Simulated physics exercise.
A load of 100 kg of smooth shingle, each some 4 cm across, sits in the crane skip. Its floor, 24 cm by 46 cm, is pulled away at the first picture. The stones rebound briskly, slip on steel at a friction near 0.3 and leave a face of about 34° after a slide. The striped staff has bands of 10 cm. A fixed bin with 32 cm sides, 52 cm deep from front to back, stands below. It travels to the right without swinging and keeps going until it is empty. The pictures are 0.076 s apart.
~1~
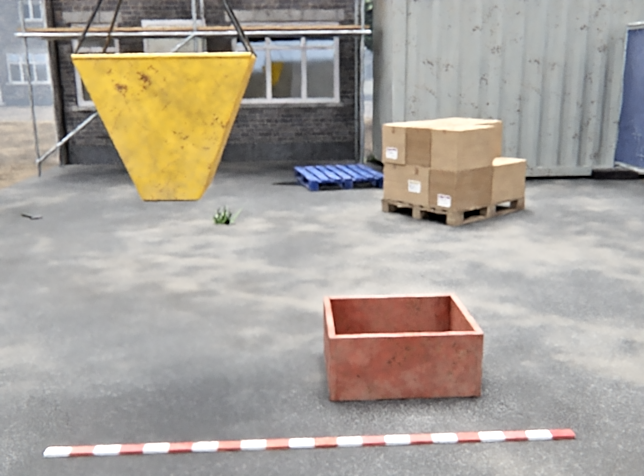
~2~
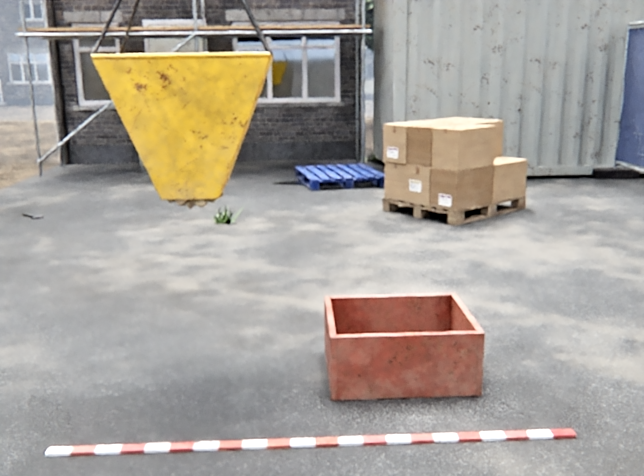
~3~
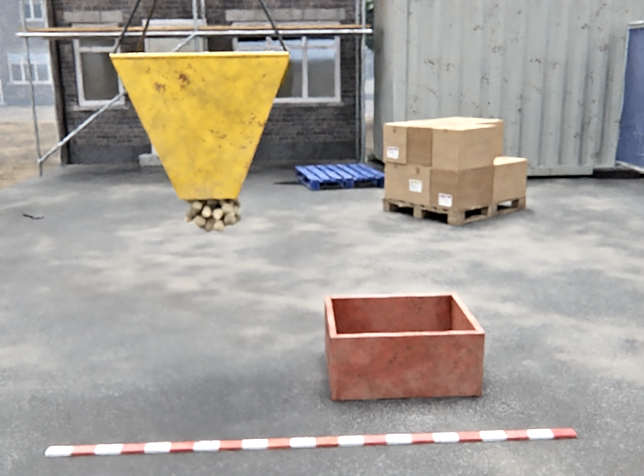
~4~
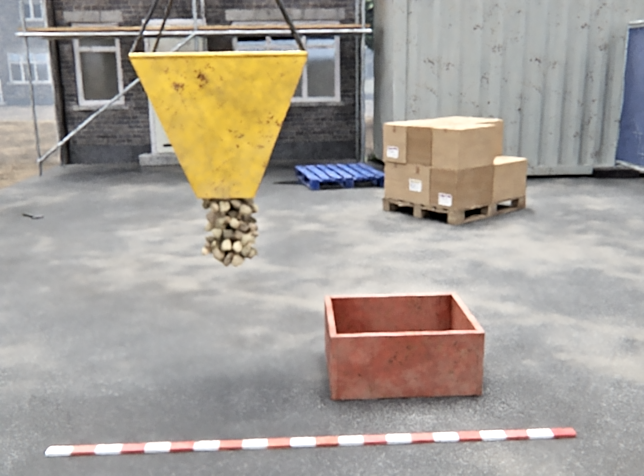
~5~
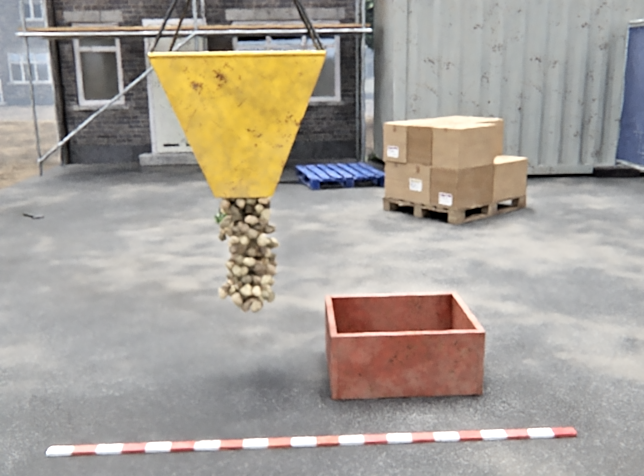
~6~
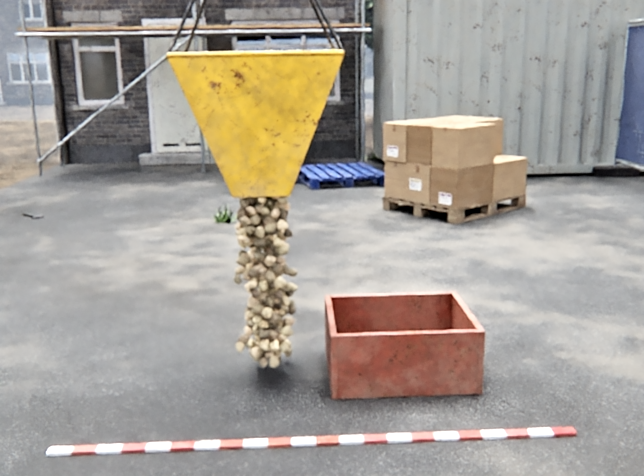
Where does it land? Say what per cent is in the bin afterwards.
Close to 35 in a hundred.
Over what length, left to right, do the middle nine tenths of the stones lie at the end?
About 120 cm.
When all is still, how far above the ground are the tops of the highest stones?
About 18 cm.
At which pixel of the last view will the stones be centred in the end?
Around (314, 363).
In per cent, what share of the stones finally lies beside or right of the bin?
About 5 per cent.
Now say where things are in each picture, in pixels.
In the first frame, the outlet is at (171, 188); nothing has dropped yet.
In the second frame, the outlet is at (190, 188); 5 % is out.
In the third frame, the outlet is at (208, 187); 14 % is out, the lowest stones still above the rim at (218, 219), 81 cm up.
In the fourth frame, the outlet is at (225, 187); 27 % is out, the lowest stones still above the rim at (236, 254), 63 cm up.
In the fifth frame, the outlet is at (243, 186); 40 % is out, the lowest stones still above the rim at (253, 298), 40 cm up.
In the sixth frame, the outlet is at (261, 185); 53 % is out, the lowest stones still above the rim at (255, 310), 36 cm up.
Then, 0.3 s after the last picture, 0 % in the crane skip, 78 % falling or lying left of the bin, 21 % falling or lying in the bin, 1 % falling or lying beside or right of the bin; the stones farthest right are at (376, 346).
Then, 0.7 s after the last picture, 0 % in the crane skip, 61 % falling or lying left of the bin, 35 % falling or lying in the bin, 3 % falling or lying beside or right of the bin; the stones farthest right are at (457, 347).
Then, 1.3 s after the last picture, 0 % in the crane skip, 61 % falling or lying left of the bin, 35 % falling or lying in the bin, 4 % falling or lying beside or right of the bin; the stones farthest right are at (457, 335).
Then, 2.2 s after the last picture, 0 % in the crane skip, 61 % falling or lying left of the bin, 35 % falling or lying in the bin, 4 % falling or lying beside or right of the bin; the stones farthest right are at (458, 334).
Then, 4.1 s after the last picture, 0 % in the crane skip, 61 % left of the bin, 35 % in the bin, 4 % beside or right of the bin; the stones farthest right are at (458, 334).
